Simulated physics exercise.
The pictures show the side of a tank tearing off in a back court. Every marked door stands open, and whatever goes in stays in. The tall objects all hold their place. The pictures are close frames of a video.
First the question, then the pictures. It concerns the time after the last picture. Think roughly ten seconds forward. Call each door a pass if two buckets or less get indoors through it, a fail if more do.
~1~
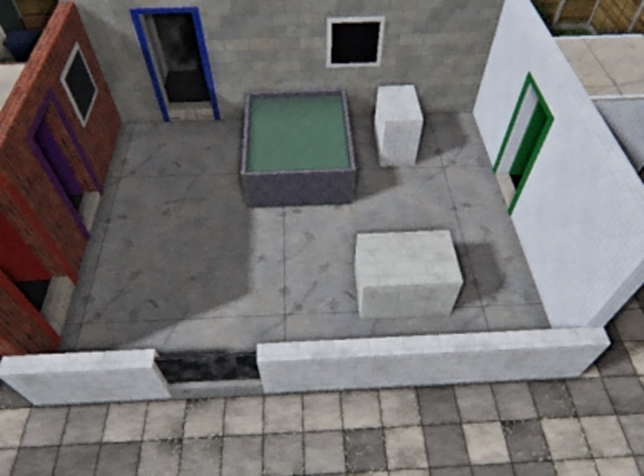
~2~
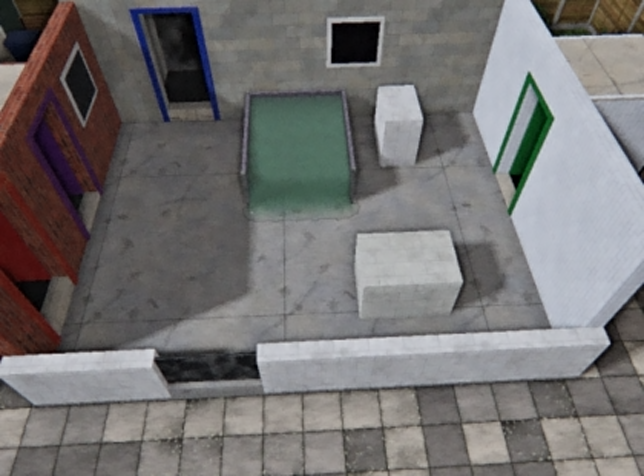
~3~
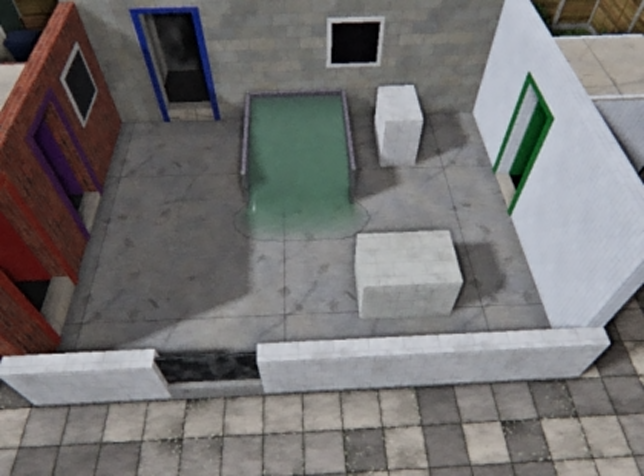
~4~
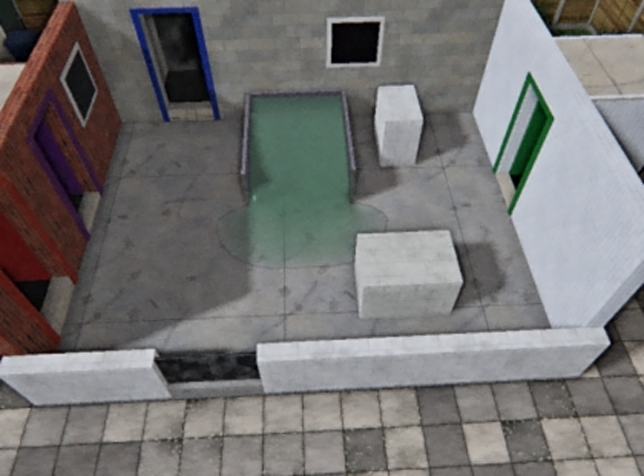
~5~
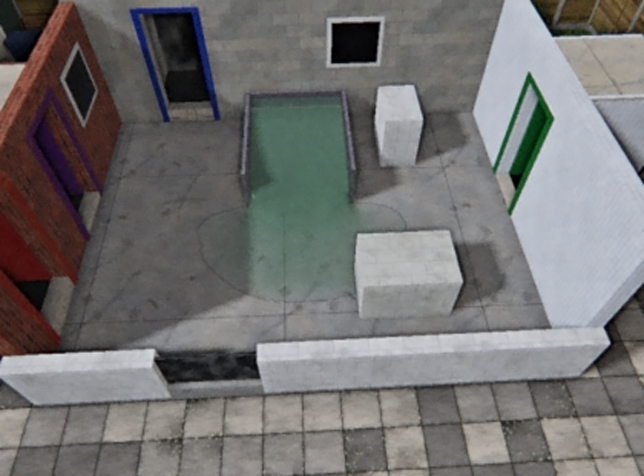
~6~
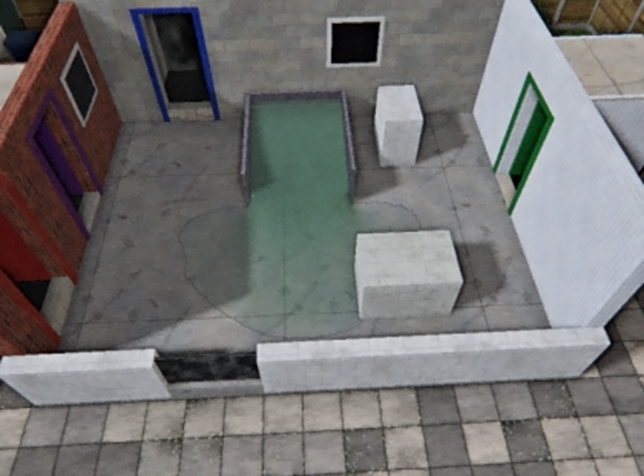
Blue door: Pass, purple door: Pass, green door: Fail, red door: Pass.
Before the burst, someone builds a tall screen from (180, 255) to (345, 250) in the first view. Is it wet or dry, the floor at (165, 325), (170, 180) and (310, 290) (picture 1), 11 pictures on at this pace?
Taking the points in order, they are high and dry, inundated and inundated.
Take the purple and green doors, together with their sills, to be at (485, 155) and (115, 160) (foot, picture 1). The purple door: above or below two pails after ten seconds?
My take is that the purple door remains below.
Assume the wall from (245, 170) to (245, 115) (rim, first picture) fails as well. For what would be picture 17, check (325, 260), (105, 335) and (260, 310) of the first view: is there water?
The first spot is spared, the second soaked and the third spared.
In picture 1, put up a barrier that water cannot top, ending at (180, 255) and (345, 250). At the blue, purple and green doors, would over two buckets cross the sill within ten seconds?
Here's how it goes: The blue door doesn't get there, then the purple door gets past it, and the green door gets past it.
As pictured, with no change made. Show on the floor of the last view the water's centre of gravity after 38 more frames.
(293, 241).
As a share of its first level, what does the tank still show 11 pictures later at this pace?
Somewhere near 30 %, give or take.
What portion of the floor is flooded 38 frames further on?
Roughly 95 per cent.
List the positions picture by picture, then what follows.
Still water in the water tank at (297, 132), in the first frame.
Water pours out at (300, 192) and has run to (355, 205), in the second frame.
Water pours out at (300, 194) and has run to a hidden place, in the third frame.
Water pours out at (300, 195) and has run to a hidden place, in the fourth frame.
The front is at (347, 290), out from the gap at (300, 196), in the fifth frame.
The front is at (277, 332), out from the gap at (300, 196), in the sixth frame.
A moment on, water covers 35 % of the floor; the blue door not reached, the purple door not reached, the green door not reached, the red door not reached.
Next, water covers 50 % of the floor; the blue door not reached, the purple door not reached, the green door wet at the sill, nothing in, the red door not reached.
Then, water covers 60 % of the floor; the blue door not reached, the purple door wet at the sill, nothing in, the green door under two buckets in, the red door wet at the sill, nothing in.
Later, water covers 95 % of the floor; the blue door wet at the sill, nothing in, the purple door wet at the sill, nothing in, the green door over two buckets in, the red door wet at the sill, nothing in.
In the end, water covers 100 % of the floor; the blue door wet at the sill, nothing in, the purple door wet at the sill, nothing in, the green door over two buckets in, the red door wet at the sill, nothing in.
